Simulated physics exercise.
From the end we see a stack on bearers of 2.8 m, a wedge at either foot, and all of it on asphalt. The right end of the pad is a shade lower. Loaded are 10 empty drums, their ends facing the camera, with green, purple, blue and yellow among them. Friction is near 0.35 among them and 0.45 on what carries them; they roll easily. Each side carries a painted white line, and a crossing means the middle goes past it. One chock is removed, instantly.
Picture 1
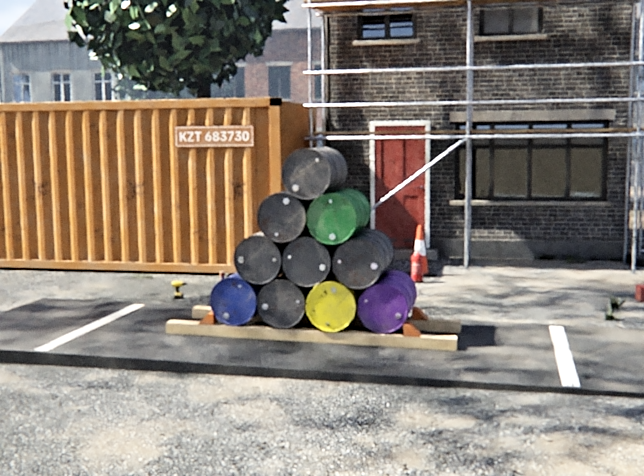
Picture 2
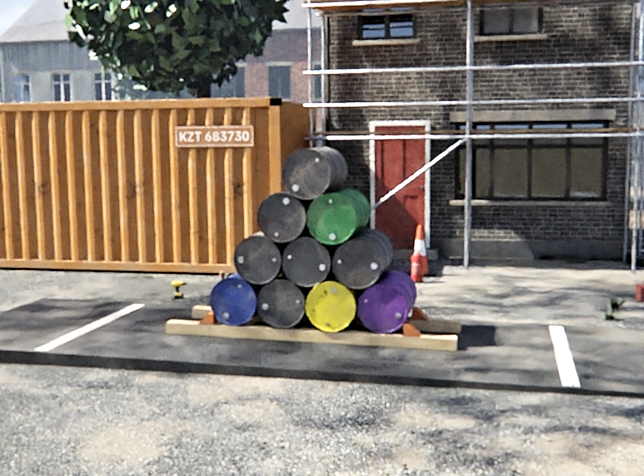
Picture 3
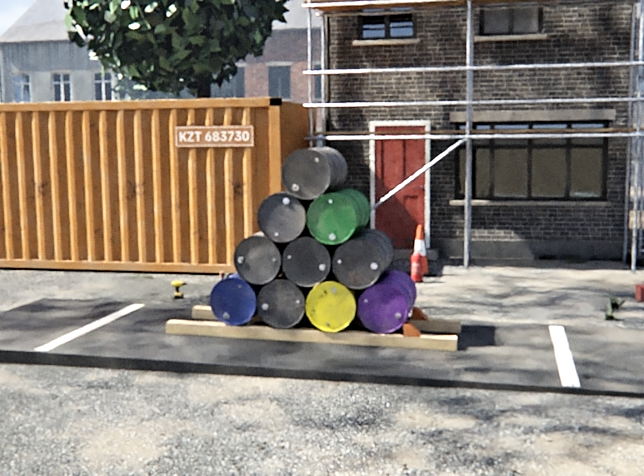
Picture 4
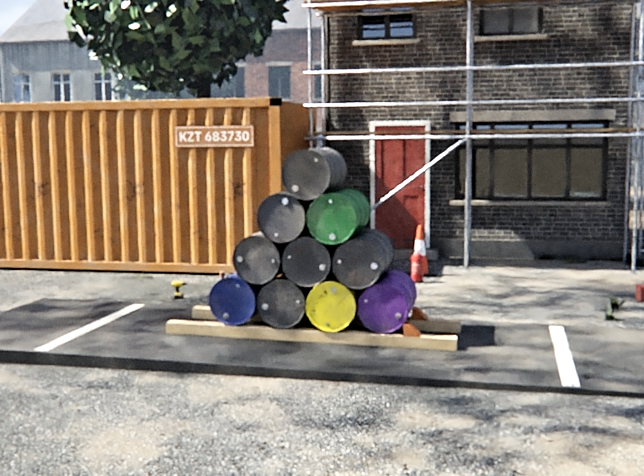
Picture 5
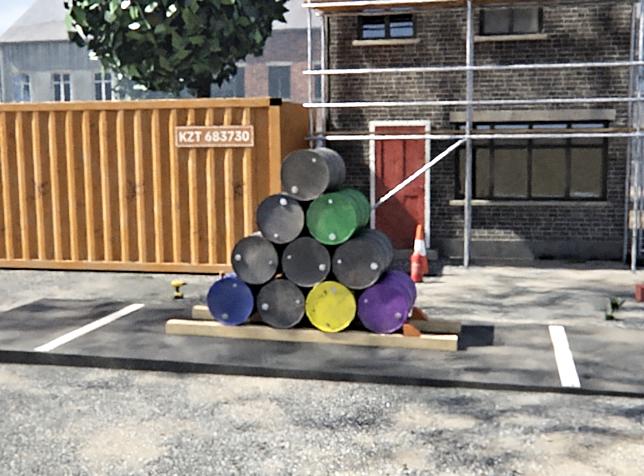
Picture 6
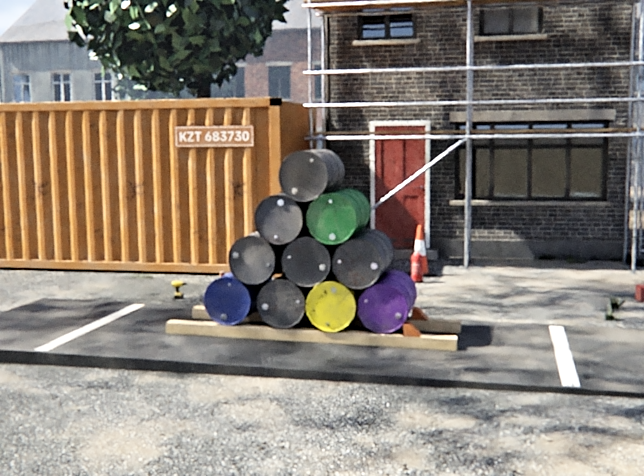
In a paved yard beside an orange container and a scaffolded brick building, drums lie stacked in a pyramid on pale bearers, wedged at both ends. The left wedge disappears, then the blue drum at that corner rolls very slightly left, and the drums above it shift a little too.
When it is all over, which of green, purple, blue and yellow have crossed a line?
Colour by colour - green: Never reaches a line, purple: Never reaches a line, blue: Goes over a line, yellow: Never reaches a line.
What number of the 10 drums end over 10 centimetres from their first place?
That makes 7 in total.
Then, 0.5 s past the sixth picture, green is up on others, 120 cm from the bearers' right end; purple is on the bearers, 70 cm from the bearers' right end; blue is on the bearers, 35 cm from the bearers' left end, rolling left; yellow is on the bearers, 120 cm from the bearers' right end; 0 of 10 have crossed.
Then, 1.0 s past the sixth picture, blue is off the bearers, 60 cm short of the left line, rolling left; as before, green, purple, yellow; 0 of 10 have crossed.
Then, 1.7 s past the sixth picture, green is up on others, 120 cm from the bearers' right end, rolling left; blue is past the left line; as before, purple, yellow; 1 of 10 has crossed.
Finally (6.9 s after the last picture), green is up on others, 140 cm from the bearers' right end; purple is on the bearers, 70 cm from the bearers' right end; blue is past the left line; yellow is on the bearers, 115 cm from the bearers' right end; 3 of 10 have crossed.
